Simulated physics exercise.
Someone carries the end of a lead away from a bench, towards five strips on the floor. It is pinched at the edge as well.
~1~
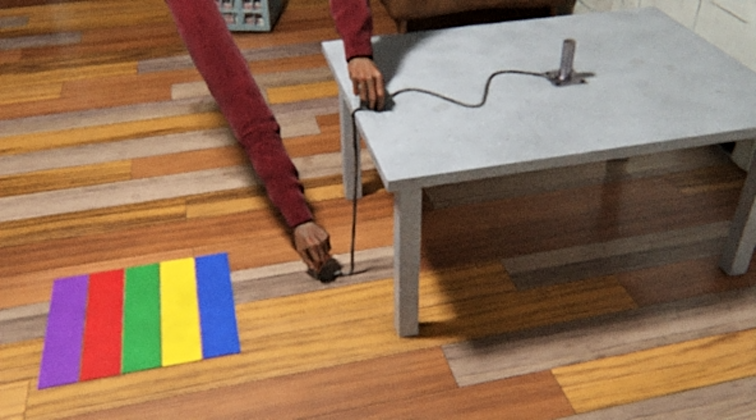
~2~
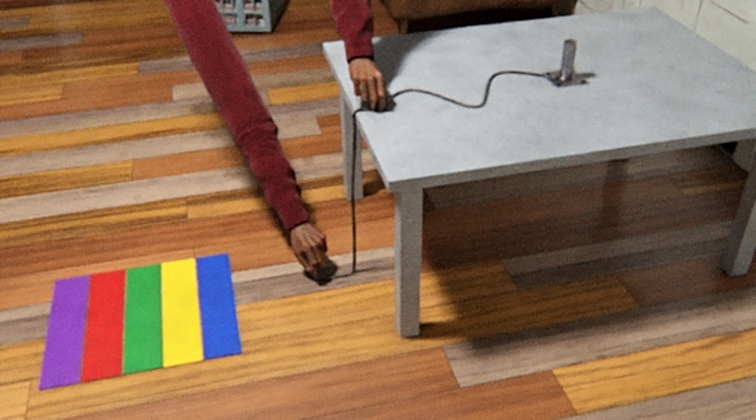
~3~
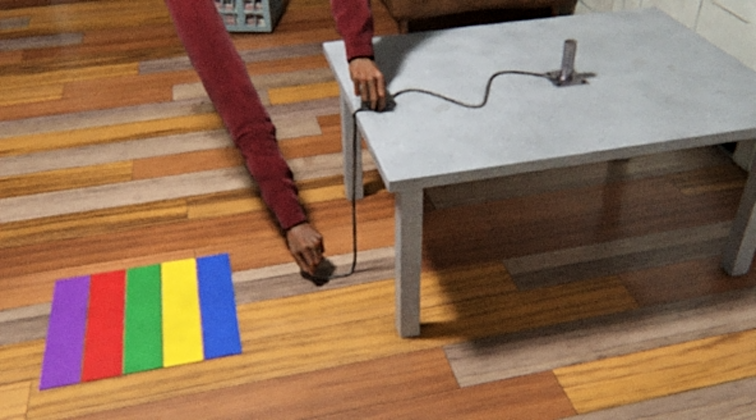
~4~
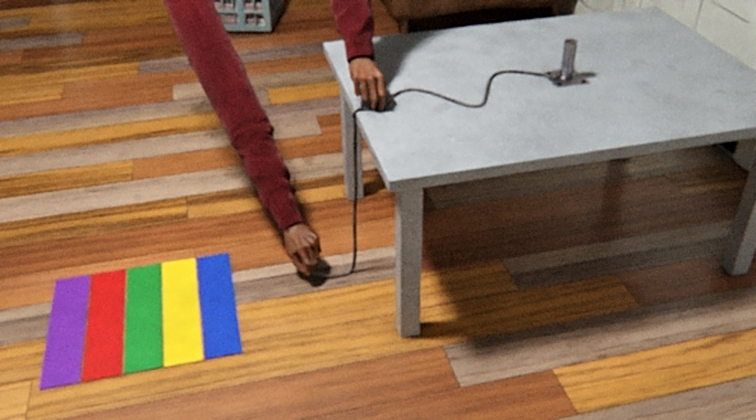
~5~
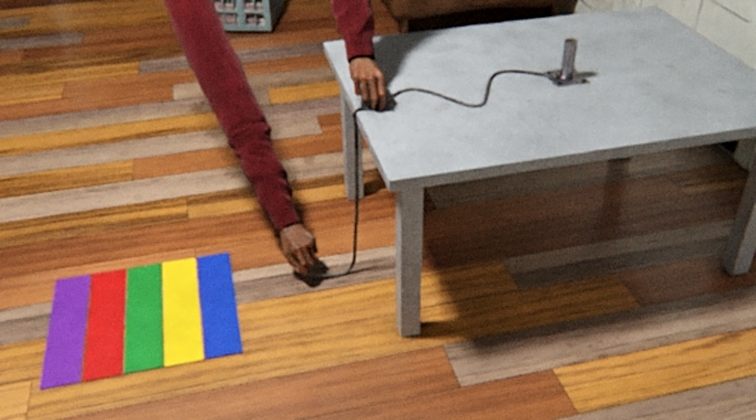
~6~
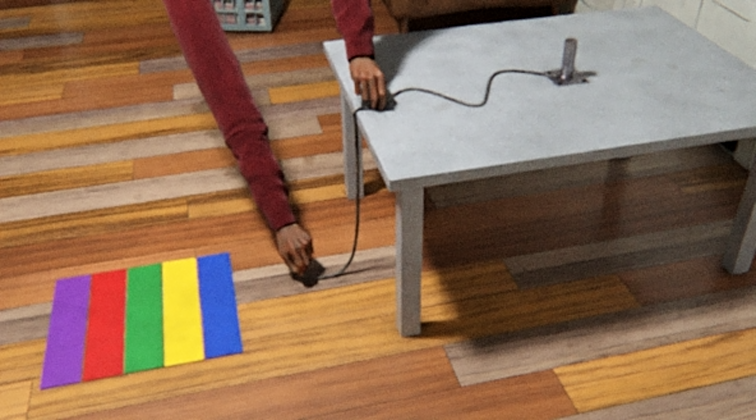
We see one hand pinching a dark cord at the edge of a grey table while the other, low over the wooden floor, draws the cord's end slightly left, towards five coloured strips, the hanging part bowing a little.
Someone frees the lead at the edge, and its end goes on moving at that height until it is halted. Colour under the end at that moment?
Red.
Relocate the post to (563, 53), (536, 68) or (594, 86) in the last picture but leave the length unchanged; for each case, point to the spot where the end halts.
Respectively (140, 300), (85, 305) and (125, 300).
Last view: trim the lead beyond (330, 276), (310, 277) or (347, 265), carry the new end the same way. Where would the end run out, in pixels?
Try 1: About (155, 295). Try 2: About (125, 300). Try 3: About (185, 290).
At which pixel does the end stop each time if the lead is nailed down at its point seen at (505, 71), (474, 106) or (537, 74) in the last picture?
The three spots are (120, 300), (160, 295) and (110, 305), in that order.
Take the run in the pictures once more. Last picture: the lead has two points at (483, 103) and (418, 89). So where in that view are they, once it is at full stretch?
First one close to (433, 97), second close to (358, 110).
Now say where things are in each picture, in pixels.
The first picture shows end (315, 268); blue (220, 335); yellow (181, 342); green (142, 349); red (101, 356); purple (60, 363).
The second picture shows end (312, 270); lead through (519, 73) (485, 100) (422, 91) (356, 115) (352, 191) (354, 252).
The third picture shows end (309, 270).
The fourth picture shows end (305, 271); lead through (520, 72) (485, 99) (422, 91) (356, 115) (356, 190) (355, 252).
The fifth picture shows end (302, 271).
The sixth picture shows end (298, 271); lead through (520, 72) (486, 99) (423, 90) (357, 114) (358, 189) (353, 252).
A little later, end near (164, 294); over yellow.
Next, end near (126, 300); over green.
When it is tight, end near (103, 304); over red. Over red.
